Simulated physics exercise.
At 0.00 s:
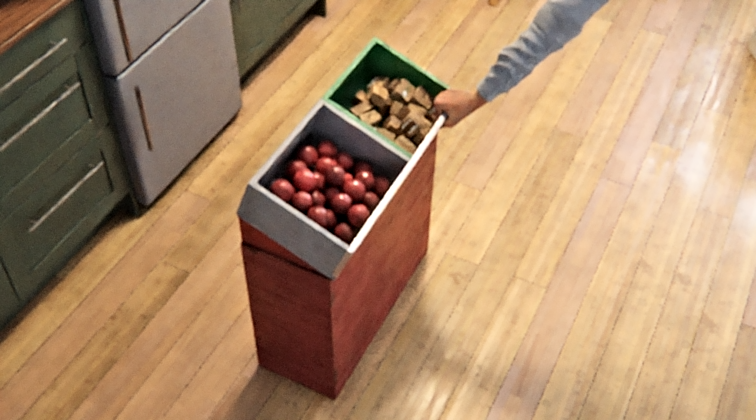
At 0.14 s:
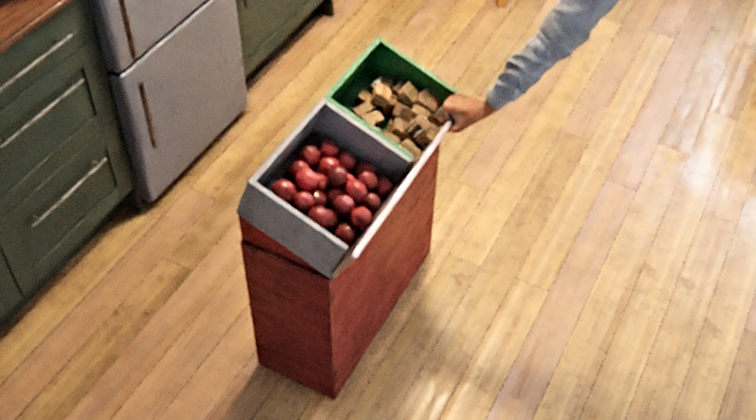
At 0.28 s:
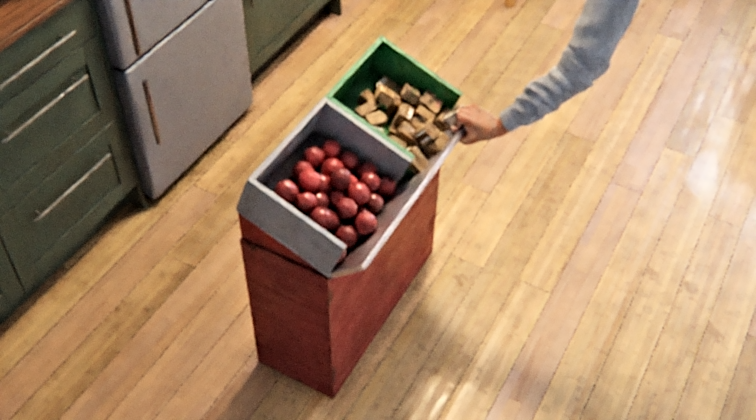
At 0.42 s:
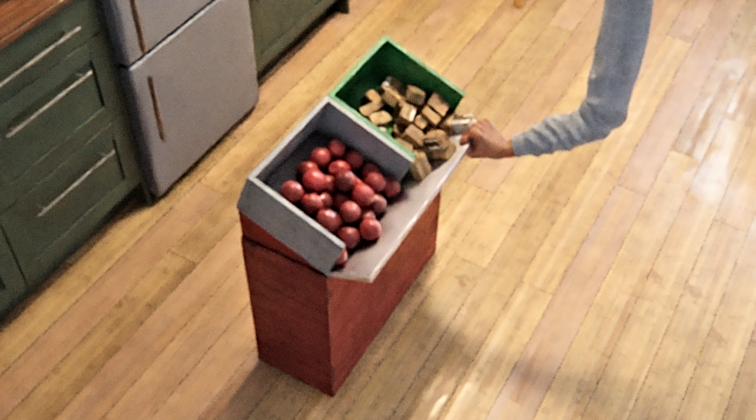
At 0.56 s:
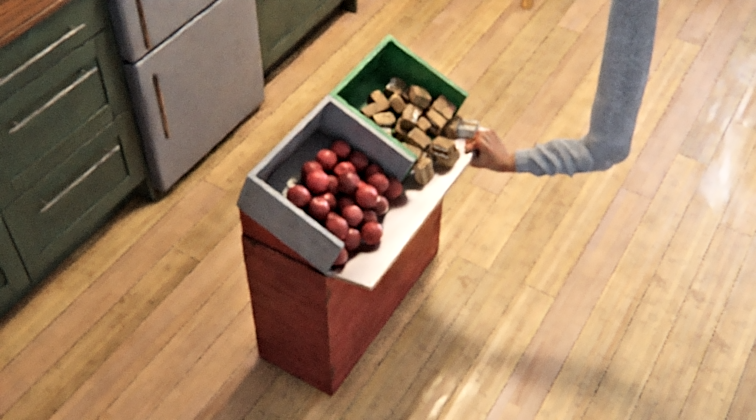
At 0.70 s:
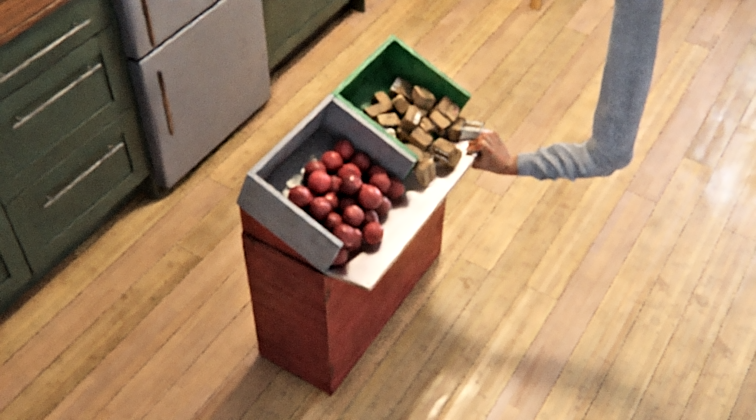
In the video, a hand lowers the hinged flap along a stand holding a grey hopper of red apples and a green hopper of small brown parcels, and the apples and parcels shift toward the lowered flap.
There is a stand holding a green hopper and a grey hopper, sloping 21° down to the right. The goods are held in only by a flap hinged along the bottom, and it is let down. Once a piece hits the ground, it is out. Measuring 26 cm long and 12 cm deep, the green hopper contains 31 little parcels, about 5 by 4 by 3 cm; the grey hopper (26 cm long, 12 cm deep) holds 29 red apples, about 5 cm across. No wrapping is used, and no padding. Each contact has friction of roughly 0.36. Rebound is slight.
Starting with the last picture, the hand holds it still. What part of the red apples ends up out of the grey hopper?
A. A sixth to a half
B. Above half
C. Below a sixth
C, below a sixth.
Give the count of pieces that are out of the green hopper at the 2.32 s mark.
About, green hopper: 0.
After 1.10 s, green hopper 31 in, 0 out and grey hopper 29 in, 0 out.
After 1.61 s, green hopper 31 in, 0 out and grey hopper 29 in, 0 out.
After 2.32 s, green hopper 31 in, 0 out and grey hopper 29 in, 0 out.
Outcome (at 3.22 s), green hopper 31 in, 0 out and grey hopper 29 in, 0 out. Asked share, 0 of 29, 0 per cent.
